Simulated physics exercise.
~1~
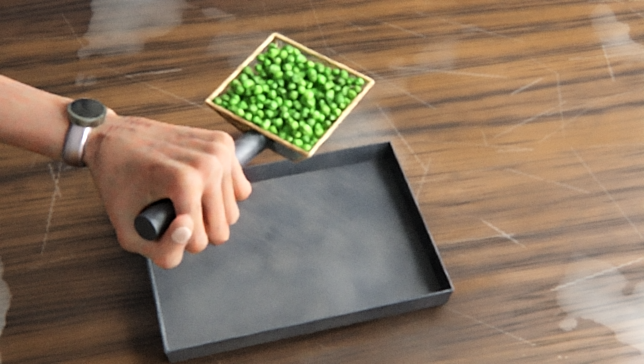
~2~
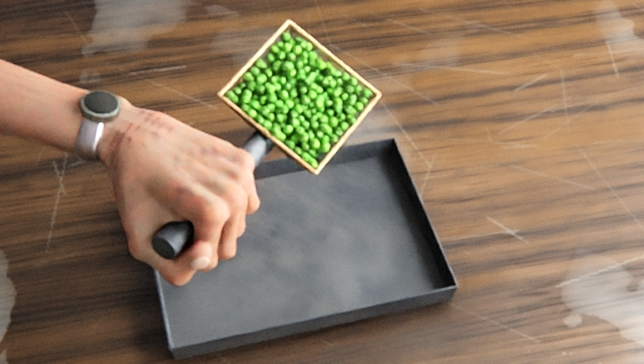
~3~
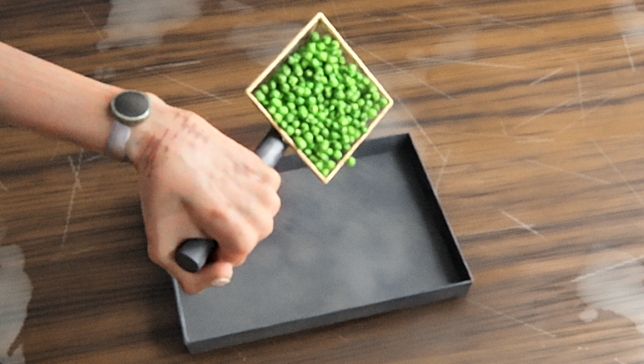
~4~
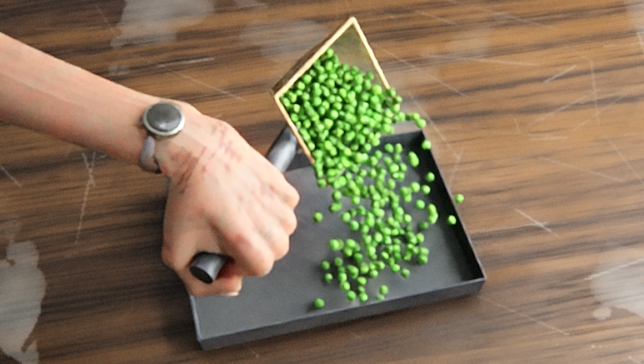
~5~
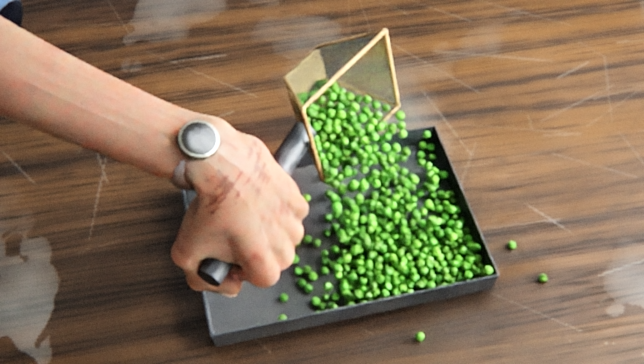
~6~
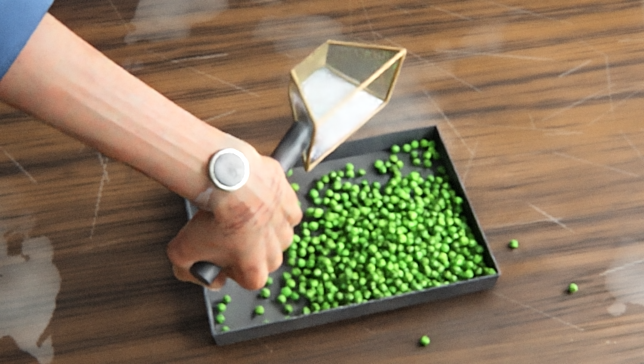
Bright green peas tumbled from a gold-edged scoop as a hand wearing a watch steadily tipped it over a dark tray on a wooden table, until the scoop was empty and the peas lay spread across the tray, with a few strays beside it.
